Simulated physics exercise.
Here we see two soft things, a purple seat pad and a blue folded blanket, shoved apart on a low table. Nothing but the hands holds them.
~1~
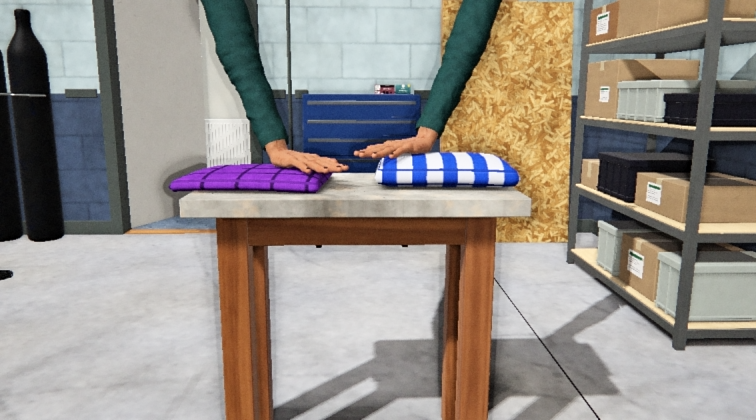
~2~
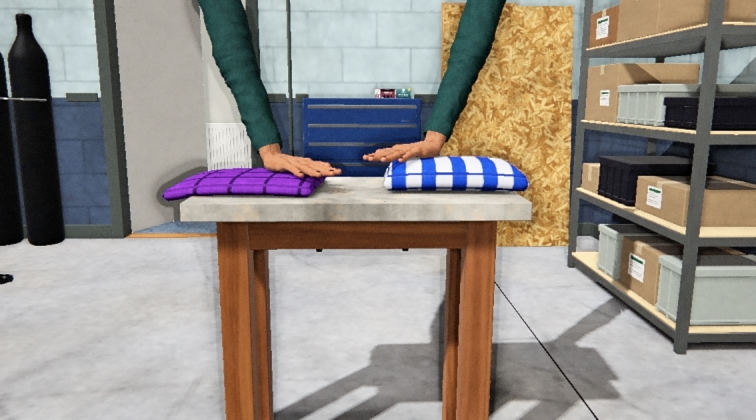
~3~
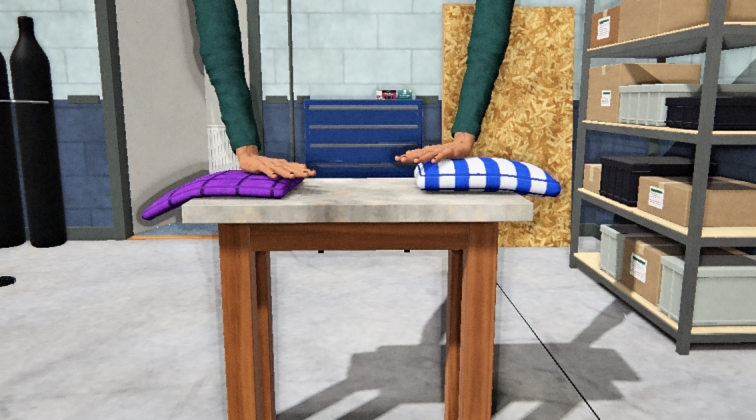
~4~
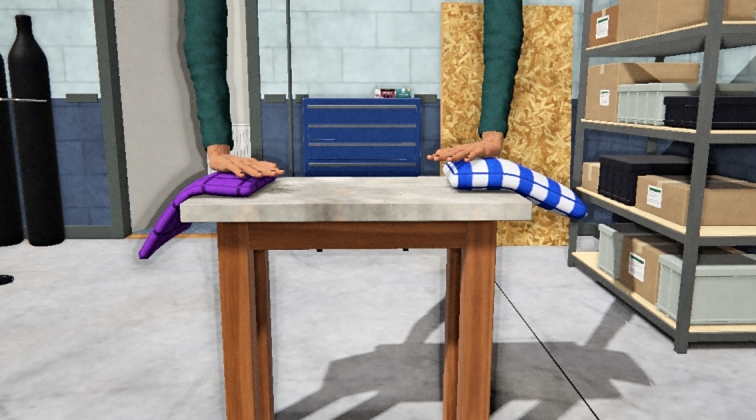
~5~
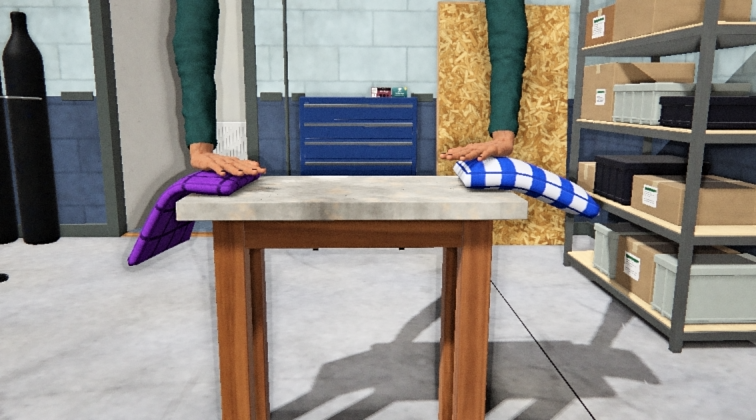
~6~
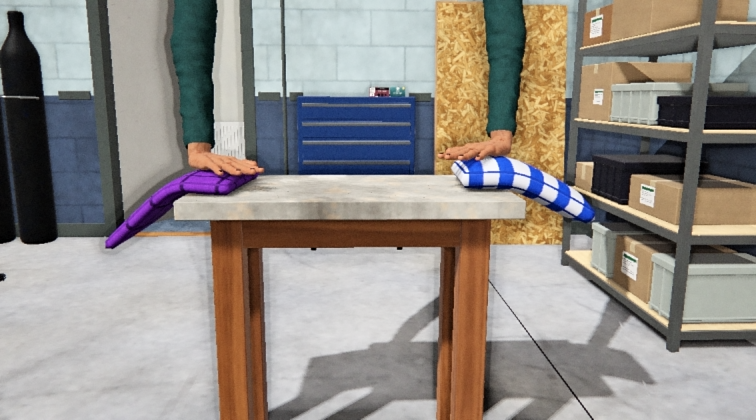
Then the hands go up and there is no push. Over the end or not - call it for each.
Call: Purple seat pad - over; blue folded blanket - over.
Then, 0.38 s after the last picture, seat pad falling near (168, 291); folded blanket falling near (533, 279).
Then, 0.66 s after the last picture, seat pad on the floor; folded blanket on the floor.
At rest, seat pad on the floor; folded blanket on the floor. The purple seat pad goes down and the blue folded blanket slumps off the end.
